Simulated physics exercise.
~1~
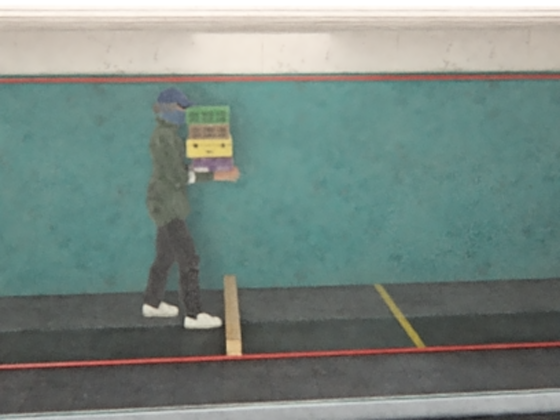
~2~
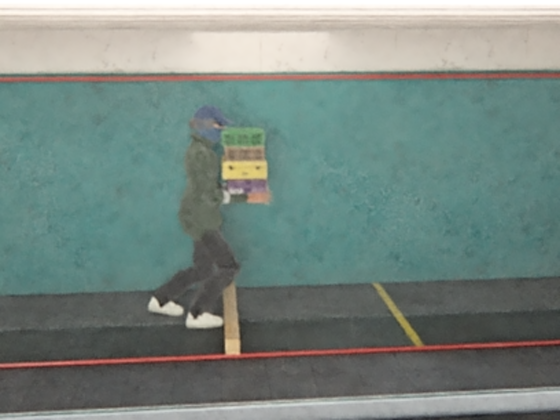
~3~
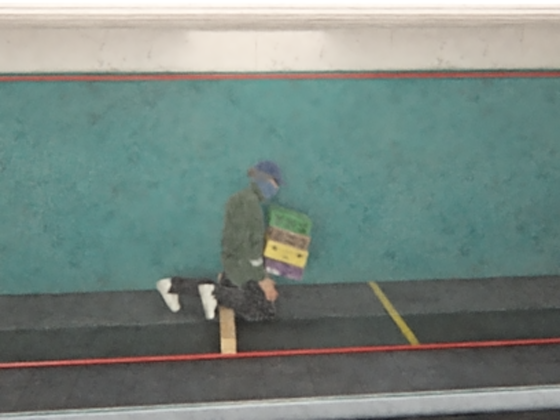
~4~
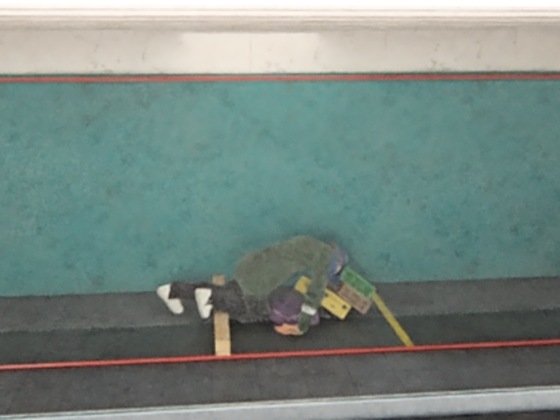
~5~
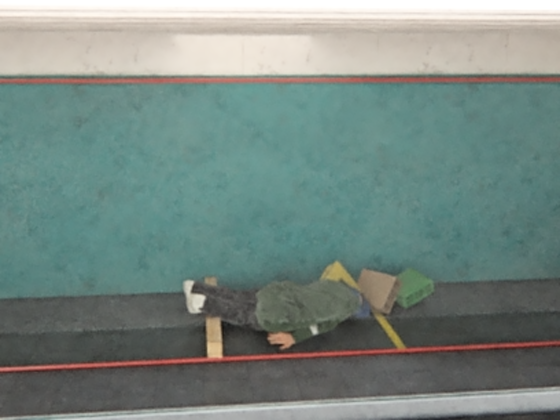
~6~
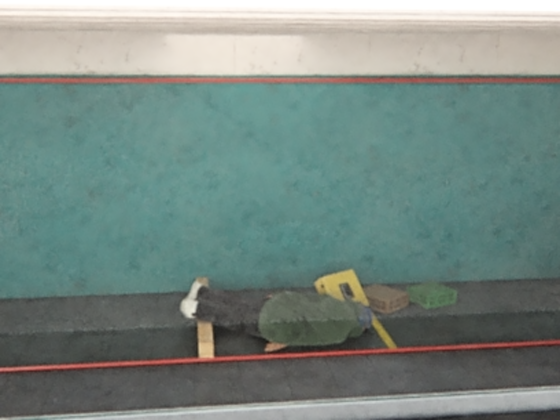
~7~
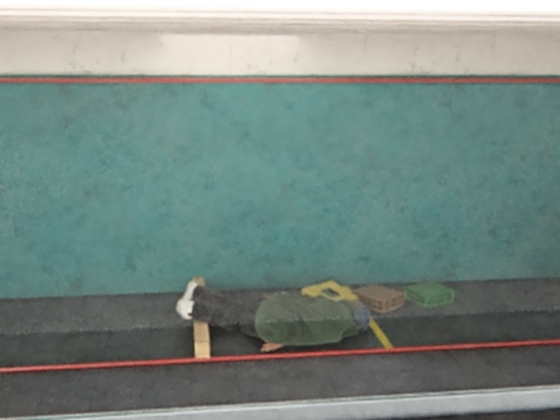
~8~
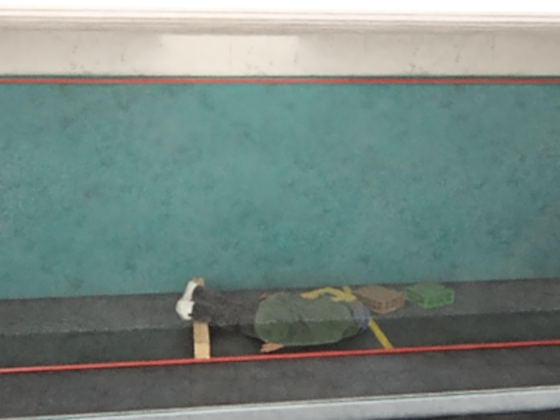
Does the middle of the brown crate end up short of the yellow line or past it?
The brown crate ends up past the yellow line, lying on the floor just to the right of it.
